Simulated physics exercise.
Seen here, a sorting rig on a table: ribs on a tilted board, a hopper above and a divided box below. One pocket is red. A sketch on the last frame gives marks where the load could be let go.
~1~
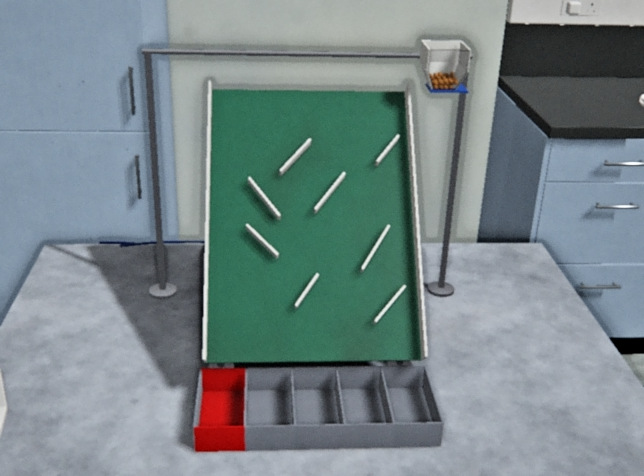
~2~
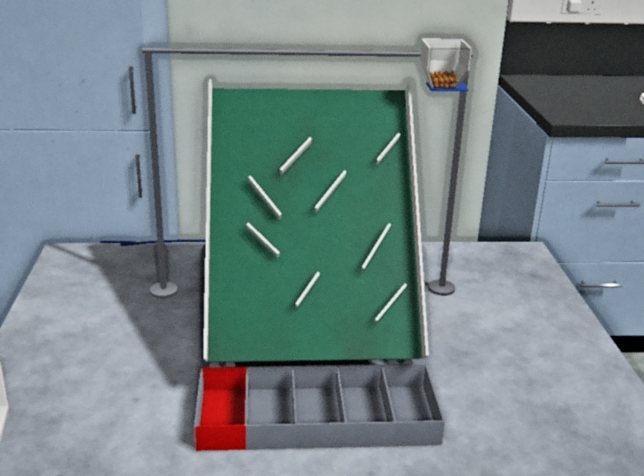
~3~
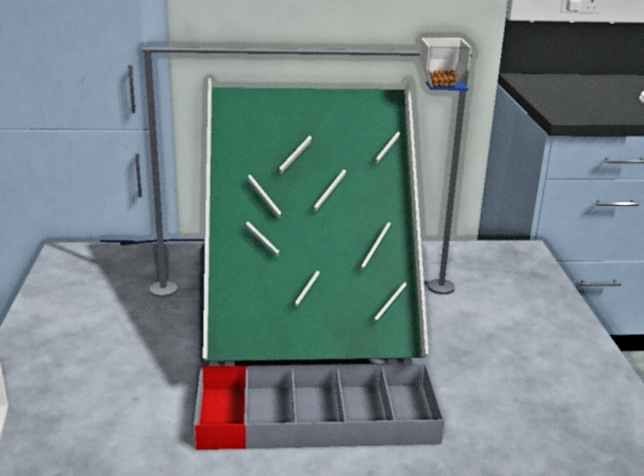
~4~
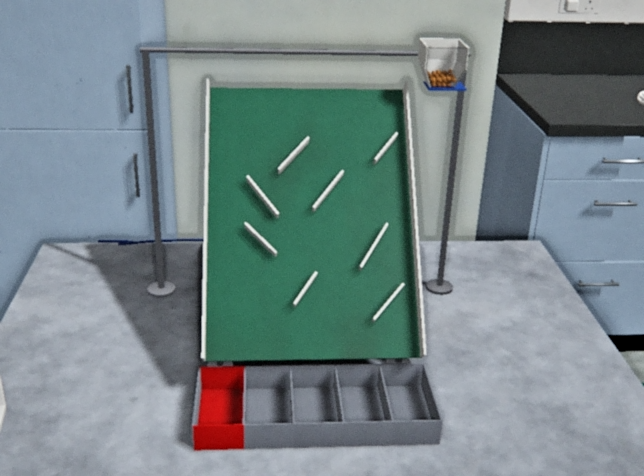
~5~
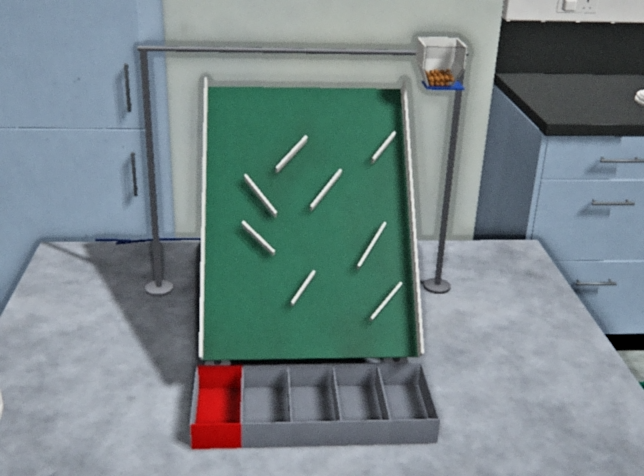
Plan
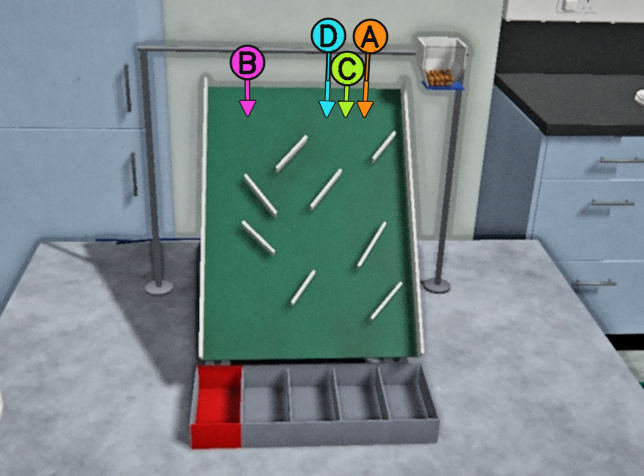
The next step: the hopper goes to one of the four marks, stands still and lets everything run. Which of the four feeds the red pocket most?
B.
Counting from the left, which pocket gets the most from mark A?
The third.
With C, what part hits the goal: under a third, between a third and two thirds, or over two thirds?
Mark C gives under a third.
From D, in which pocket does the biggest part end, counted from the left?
The second.
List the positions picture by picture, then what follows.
The first picture shows hopper at (443, 78), roasted chickpeas, door shut.
The second picture shows ribs (281, 170) to (311, 138), (378, 160) to (399, 134), (250, 176) to (280, 214).
The third picture shows ribs (315, 207) to (345, 170), (247, 223) to (278, 252), (363, 266) to (389, 223).
The fourth picture shows ribs (294, 304) to (316, 272), (374, 319) to (404, 284).
The fifth picture shows red pocket at (216, 435), number 1 of 5 from the left.
On the marked copy, mark A meets the board at (364, 111); mark B meets the board at (247, 110); mark C meets the board at (345, 111); mark D meets the board at (326, 111).
For mark A, a stray few in the red pocket, about two thirds in other pockets, about a third outside the box.
For mark B, about a third in the red pocket, about a third in other pockets, about a quarter outside the box.
For mark C, a small part in the red pocket, about two thirds in other pockets, about a quarter outside the box.
For mark D, a stray few in the red pocket, most in other pockets, about a quarter outside the box.
